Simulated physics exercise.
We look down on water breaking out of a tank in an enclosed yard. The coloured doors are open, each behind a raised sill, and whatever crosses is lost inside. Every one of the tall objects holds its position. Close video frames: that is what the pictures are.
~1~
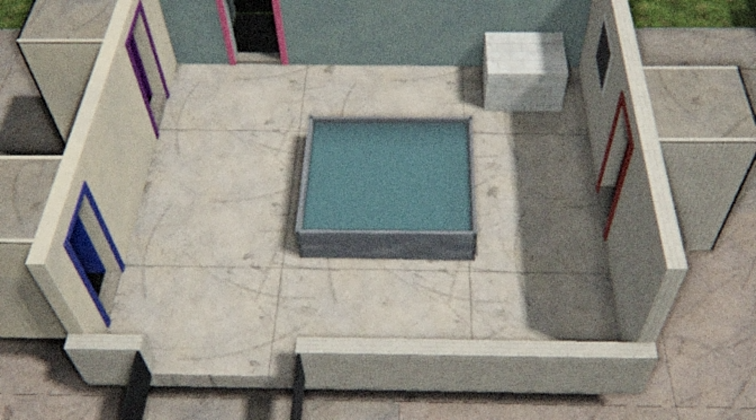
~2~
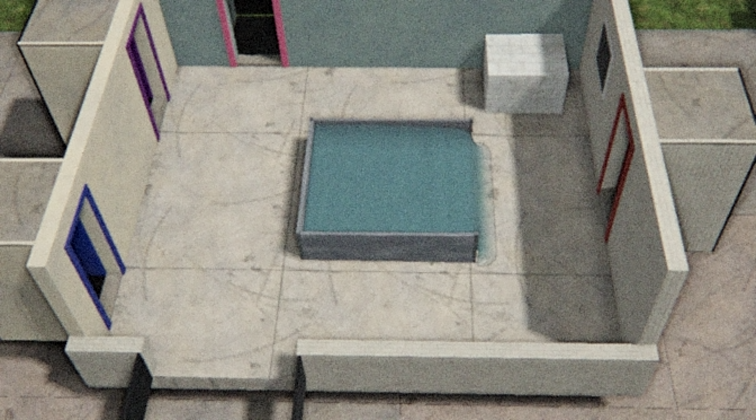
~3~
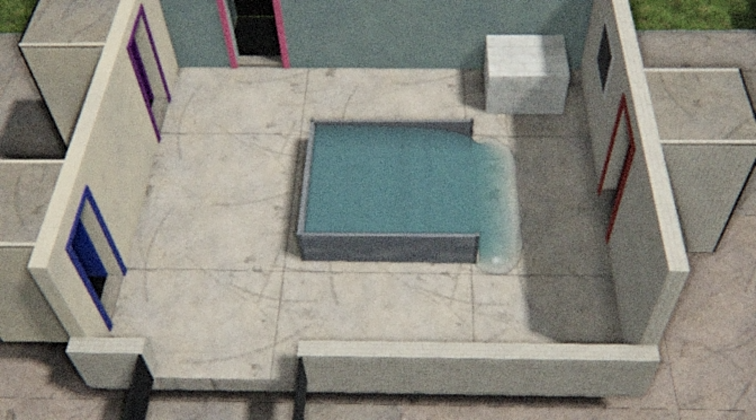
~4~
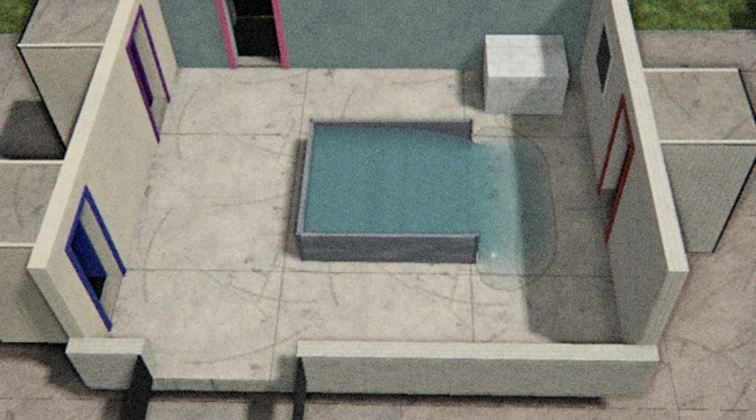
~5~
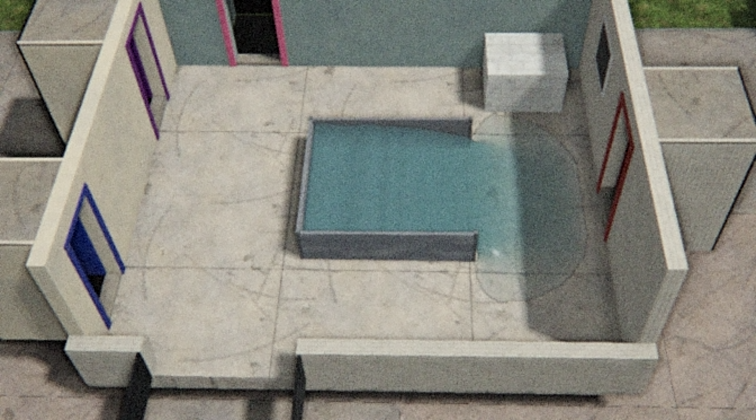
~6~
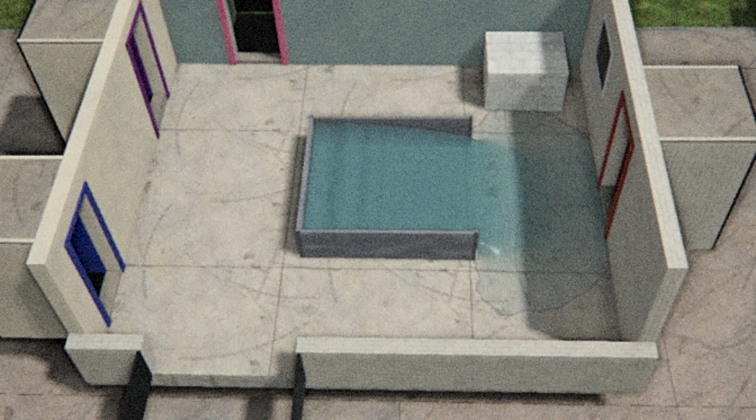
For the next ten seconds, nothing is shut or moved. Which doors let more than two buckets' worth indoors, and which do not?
The red door gets too much water coming through; the purple door doesn't get too much water coming through; the blue door gets too much water coming through; the pink door doesn't get too much water coming through.
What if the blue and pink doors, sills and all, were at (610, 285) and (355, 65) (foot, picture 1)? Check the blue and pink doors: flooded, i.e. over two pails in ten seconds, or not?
So the blue one runs past it while the pink one keeps within it.
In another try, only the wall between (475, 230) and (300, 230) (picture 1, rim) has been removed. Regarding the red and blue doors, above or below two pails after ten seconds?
The red door falls short, while the blue door ends up above.
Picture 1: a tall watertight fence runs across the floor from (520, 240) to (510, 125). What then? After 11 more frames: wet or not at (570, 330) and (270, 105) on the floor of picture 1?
Result, in order: Swamped / bone-dry.
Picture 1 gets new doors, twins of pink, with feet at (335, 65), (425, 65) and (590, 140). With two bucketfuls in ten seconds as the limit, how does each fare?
Taking them as listed, the first undershoots, the second undershoots and the third overshoots.
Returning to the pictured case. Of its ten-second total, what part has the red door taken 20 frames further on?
Approximately 90 in a hundred, I reckon.
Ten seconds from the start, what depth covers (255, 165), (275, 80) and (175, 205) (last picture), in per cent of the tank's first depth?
My figures are about 10, 10 and 18 percent.
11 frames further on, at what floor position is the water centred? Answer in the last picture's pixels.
I'd mark it close to (486, 201).
A moment on, water covers 25 % of the floor; the red door over two buckets in, the purple door not reached, the blue door not reached, the pink door not reached.
Next, water covers 25 % of the floor; the red door far over two buckets in, the purple door not reached, the blue door not reached, the pink door not reached.
Then, water covers 45 % of the floor; the red door far over two buckets in, the purple door not reached, the blue door not reached, the pink door not reached.
Later, water covers 90 % of the floor; the red door far over two buckets in, the purple door not reached, the blue door under two buckets in, the pink door wet at the sill, nothing in.
In the end, water covers 100 % of the floor; the red door far over two buckets in, the purple door wet at the sill, nothing in, the blue door far over two buckets in, the pink door wet at the sill, nothing in.
